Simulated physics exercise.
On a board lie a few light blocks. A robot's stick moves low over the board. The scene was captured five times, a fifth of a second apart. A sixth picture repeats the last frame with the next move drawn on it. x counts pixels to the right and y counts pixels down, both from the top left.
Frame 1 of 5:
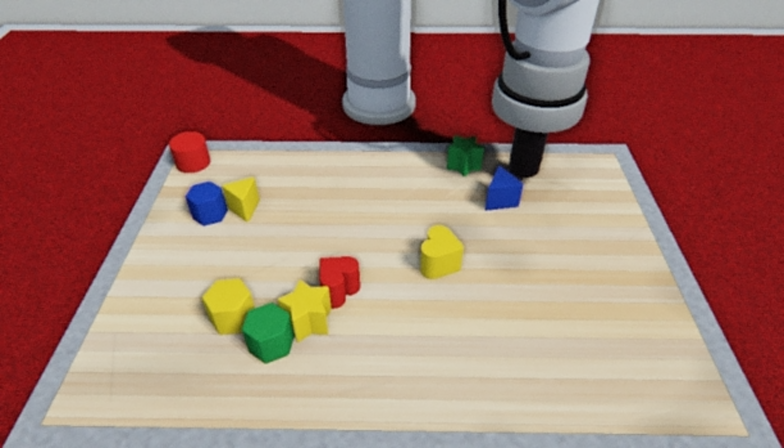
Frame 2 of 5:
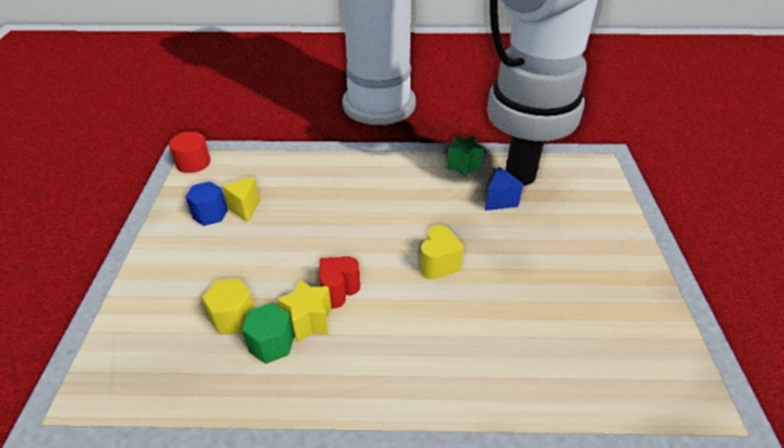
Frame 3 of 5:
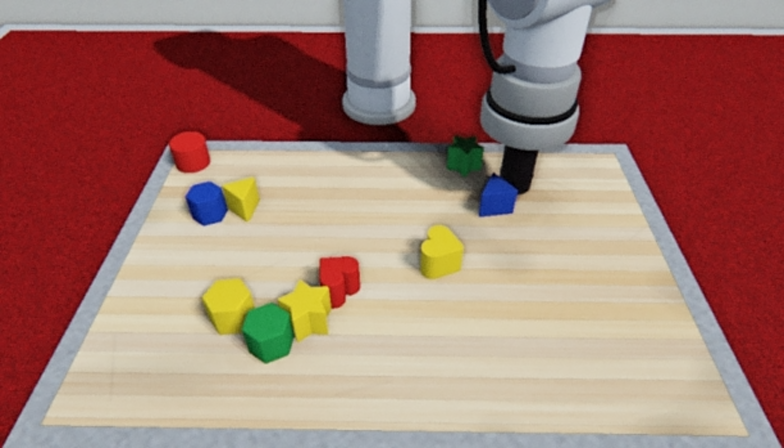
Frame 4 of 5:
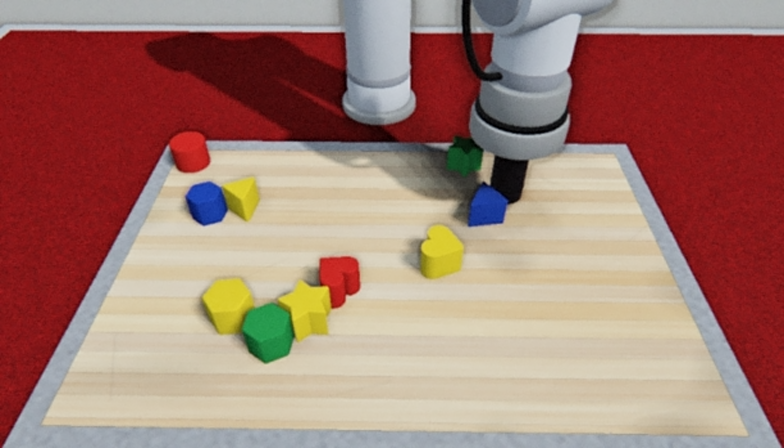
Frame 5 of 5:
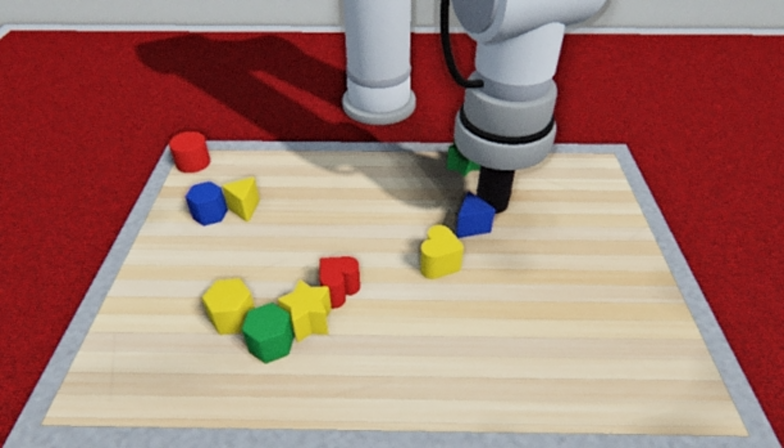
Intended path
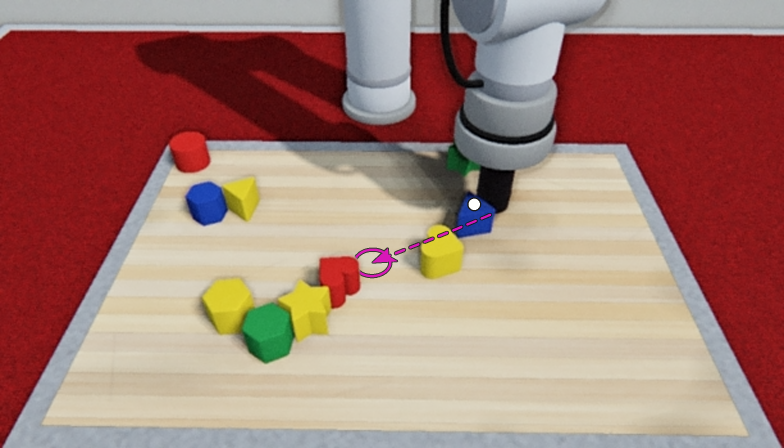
On a wooden board scattered with red, blue, green and yellow blocks, a robot arm's black stick moved down and left, pushing the blue triangular block a short way toward the yellow heart.
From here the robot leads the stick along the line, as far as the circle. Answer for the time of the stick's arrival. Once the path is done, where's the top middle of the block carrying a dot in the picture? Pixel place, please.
Its top centre lands on (360, 262).
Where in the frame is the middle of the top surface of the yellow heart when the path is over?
About (427, 253).
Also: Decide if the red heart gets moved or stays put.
Once the path ends, it is somewhere new.
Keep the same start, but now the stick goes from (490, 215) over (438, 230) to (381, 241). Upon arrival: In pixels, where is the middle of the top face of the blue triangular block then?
Located at (392, 238).
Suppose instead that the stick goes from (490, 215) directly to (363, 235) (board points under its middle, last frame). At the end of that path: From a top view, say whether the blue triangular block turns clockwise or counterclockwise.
It twists against the clock when seen from above.
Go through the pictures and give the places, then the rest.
Stick tip (524, 169); block tops, yellow star-shaped block (305, 299); red heart (336, 268); yellow heart (441, 241); blue triangular block (504, 179), in the first frame.
Stick (520, 177); blocks unchanged, in the second frame.
Stick (514, 186); blue triangular block (498, 185), in the third frame.
Stick (505, 195); blue triangular block (488, 194), in the fourth frame.
Stick (492, 204); yellow star-shaped block (305, 299); red heart (336, 268); yellow heart (441, 241); blue triangular block (474, 204), in the fifth frame.
Path on the board, straight from (490, 215) to (372, 263); the dot is on the blue triangular block.
What follows on the original path. One third of the way, stick (453, 220); yellow heart (431, 249), turned 45° anticlockwise; blue triangular block (434, 222).
Two thirds of the way, stick (413, 236); yellow heart (427, 253), turned 70° anticlockwise; blue triangular block (393, 240), turned 20° anticlockwise.
At the end, stick (372, 252); yellow star-shaped block in place; red heart (327, 273), turned 25° clockwise; yellow heart (427, 253), turned 70° anticlockwise; blue triangular block (360, 262), turned 45° anticlockwise.
